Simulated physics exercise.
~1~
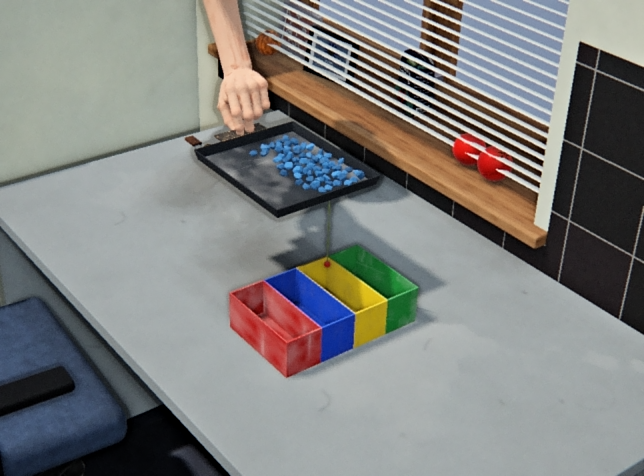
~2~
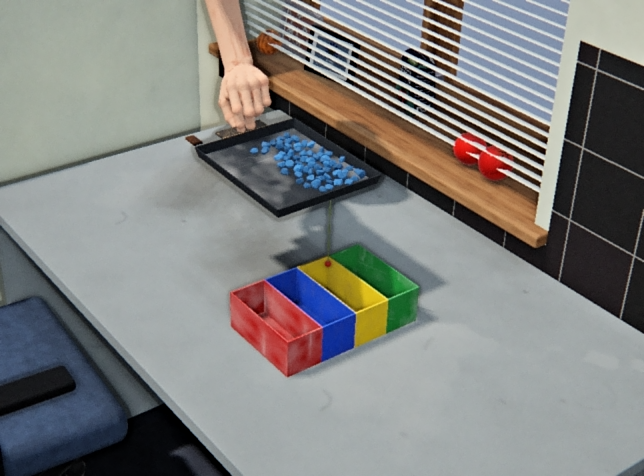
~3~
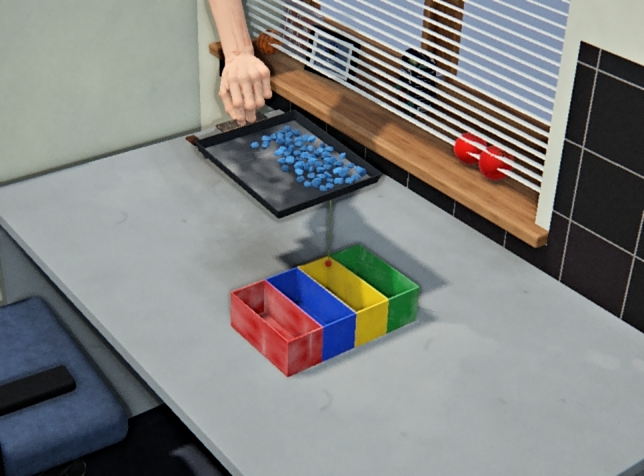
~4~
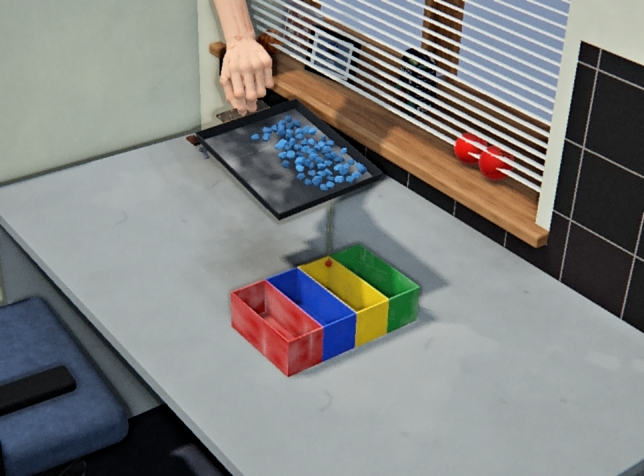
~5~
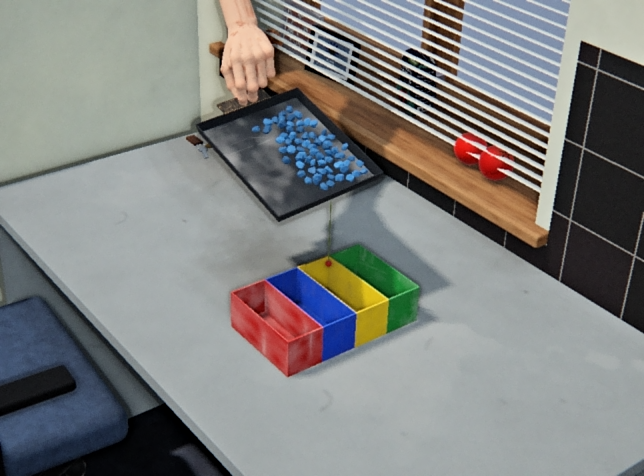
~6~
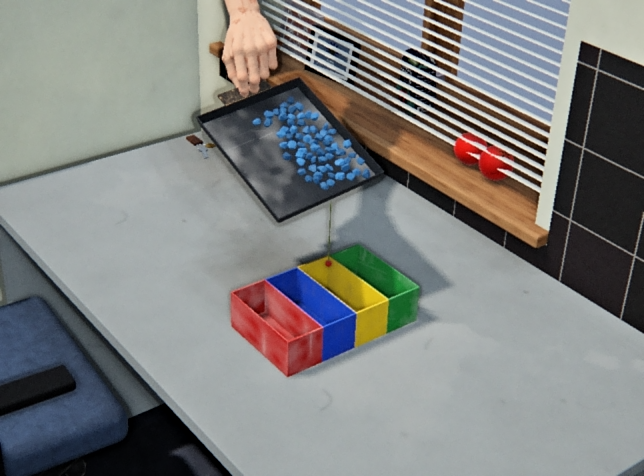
On a grey table beside a window with blinds, a hand at the far edge of a black tray of blue stones gradually raises that side, tilting the tray above red, blue, yellow and green compartments.
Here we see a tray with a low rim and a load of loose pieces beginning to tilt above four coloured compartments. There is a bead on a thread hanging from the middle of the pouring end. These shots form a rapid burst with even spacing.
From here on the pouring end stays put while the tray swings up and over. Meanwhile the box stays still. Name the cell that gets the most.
Blue.
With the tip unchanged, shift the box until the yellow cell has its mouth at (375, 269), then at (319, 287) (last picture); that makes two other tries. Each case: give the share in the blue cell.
20 per cent the first time, 40 per cent the second time.
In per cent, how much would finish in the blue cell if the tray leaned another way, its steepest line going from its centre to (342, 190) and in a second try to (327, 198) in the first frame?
Somewhere close to 0 % the first time, 10 % the second.
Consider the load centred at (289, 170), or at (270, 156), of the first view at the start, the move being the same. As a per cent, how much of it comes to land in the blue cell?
Roughly 60 per cent, and 60 per cent.
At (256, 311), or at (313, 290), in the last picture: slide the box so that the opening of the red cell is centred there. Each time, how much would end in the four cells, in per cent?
First try: Around 100 percent; second try: Around 70 percent.
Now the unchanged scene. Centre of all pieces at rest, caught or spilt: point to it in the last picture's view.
Near pixel (310, 331).
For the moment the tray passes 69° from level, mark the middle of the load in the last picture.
Mark it at roughly (318, 199) in the final frame.
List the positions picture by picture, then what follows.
Corners of the pouring end at (278, 208) and (376, 175), level; middle of the load at (311, 166), aquarium stones; bead on its thread at (327, 264); red cell at (304, 349); blue cell at (338, 335); yellow cell at (370, 321); green cell at (401, 307), in the first frame.
Corners of the pouring end at (279, 208) and (377, 174), level; middle of the load at (312, 165), in the second frame.
Corners of the pouring end at (279, 209) and (378, 173), tipped barely, lowest at the left corner; middle of the load at (313, 161), in the third frame.
Corners of the pouring end at (280, 211) and (379, 172), tipped a little, lowest at the left corner; middle of the load at (313, 157), in the fourth frame.
Corners of the pouring end at (280, 214) and (379, 171), tipped clearly, lowest at the left corner; middle of the load at (314, 152), in the fifth frame.
Corners of the pouring end at (280, 216) and (380, 171), tipped clearly, lowest at the left corner; middle of the load at (315, 148); red cell at (305, 349); blue cell at (339, 334); yellow cell at (371, 320); green cell at (403, 307), in the sixth frame.
Soon, tray tipped steeply; nearly all on the tray; a small part falling or outside the box.
A while on, tray tipped past a quarter turn; about half in the blue cell; about a quarter in the red cell; about a quarter in the yellow cell; about a quarter falling or outside the box.
Towards the end, tray tipped past a quarter turn; about half in the blue cell; about a quarter in the red cell; about a quarter in the yellow cell; a stray few in the green cell; a stray few falling or outside the box.
Finally, tray tipped past a quarter turn; about half in the blue cell; about a quarter in the red cell; about a quarter in the yellow cell; a stray few in the green cell; a stray few outside the box.
